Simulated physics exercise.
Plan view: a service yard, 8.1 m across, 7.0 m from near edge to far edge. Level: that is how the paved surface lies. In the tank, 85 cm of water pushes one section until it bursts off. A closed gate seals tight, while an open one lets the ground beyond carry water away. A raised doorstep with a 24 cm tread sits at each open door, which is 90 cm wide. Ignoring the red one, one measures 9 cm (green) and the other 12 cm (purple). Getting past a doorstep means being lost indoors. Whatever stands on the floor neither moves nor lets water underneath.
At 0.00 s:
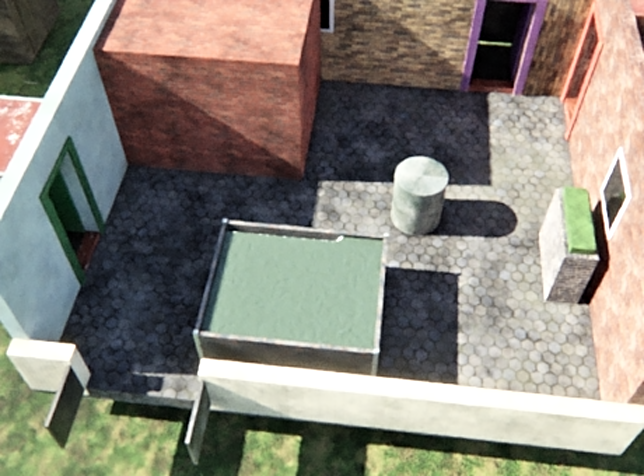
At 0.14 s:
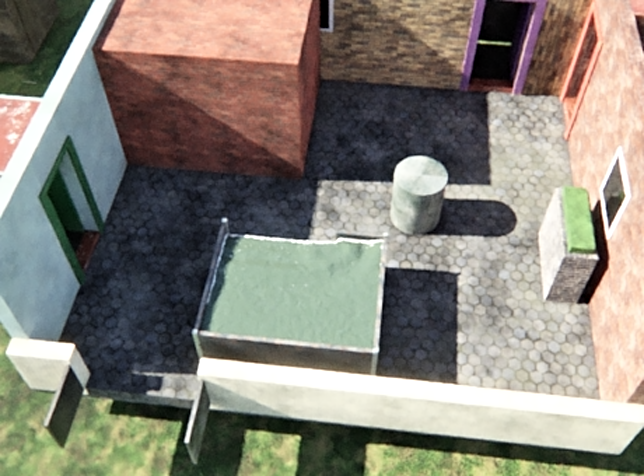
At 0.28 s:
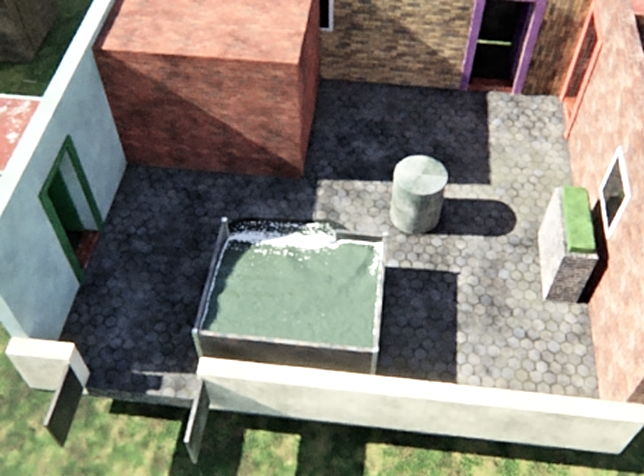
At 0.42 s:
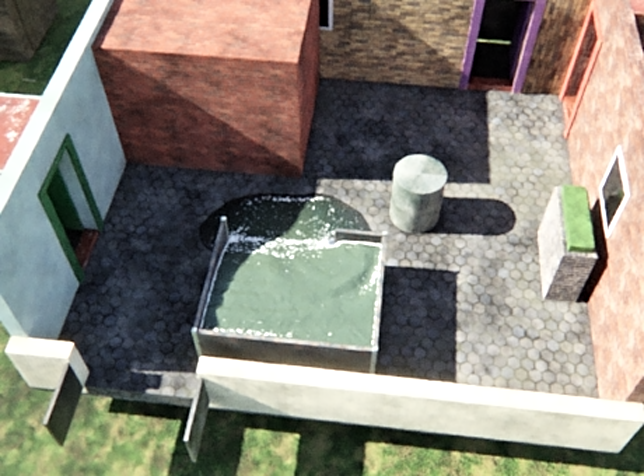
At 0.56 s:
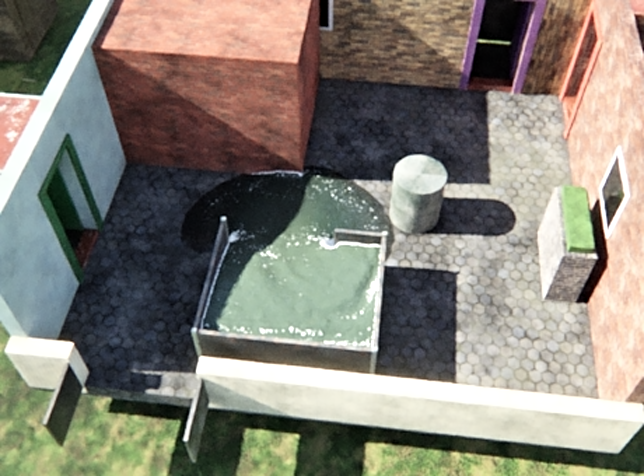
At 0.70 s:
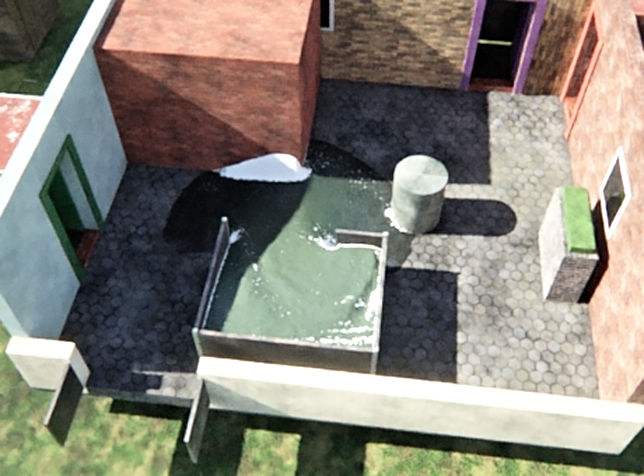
In a walled, paved yard, the far side of a rectangular tank of green water gives way, and water pours out over the paving, spreading in a widening dark pool toward the brick block and the round cylinder behind.
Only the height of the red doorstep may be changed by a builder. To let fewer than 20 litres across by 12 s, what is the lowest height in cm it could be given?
The lowest such height is close to 27 cm.
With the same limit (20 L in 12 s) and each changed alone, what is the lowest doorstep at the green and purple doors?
You'd want some 11.5 cm at green and some 14.0 cm at purple.
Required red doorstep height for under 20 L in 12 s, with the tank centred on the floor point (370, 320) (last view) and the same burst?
It must be around 32 cm tall.
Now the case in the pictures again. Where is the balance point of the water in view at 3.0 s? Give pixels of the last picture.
The centre of all the water is around (286, 221).
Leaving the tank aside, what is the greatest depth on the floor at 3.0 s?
I'd put it near 41 cm.
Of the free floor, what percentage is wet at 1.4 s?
Around 30 per cent of the free floor.
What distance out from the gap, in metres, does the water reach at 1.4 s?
Some 4.8 m out.
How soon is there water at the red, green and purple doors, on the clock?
Front log: Red = 2.6 s, green = 2.0 s, purple = 2.0 s.
After 1.4 s water covers 30 % of the floor, deepest (57 cm) near (273, 178); it has not reached the red door.
After 3.0 s water covers 55 % of the floor, deepest (41 cm) near (128, 165); 22 cm at the red door, 4 litres in over its 14 cm doorstep.
After 12.0 s water covers 100 % of the floor, deepest (10 cm) near (388, 404); 9 cm at the red door, 179 litres in over its 14 cm doorstep.
At the red door as built, the water arrived by 2.7 s and peaked near 32 cm at 3.6 s.
Run again over the same 12 s with other heights there, 60 litres in over 21.5 cm, 12 litres over 29.5 cm. The limit of 20 litres is kept from about 27 cm up.
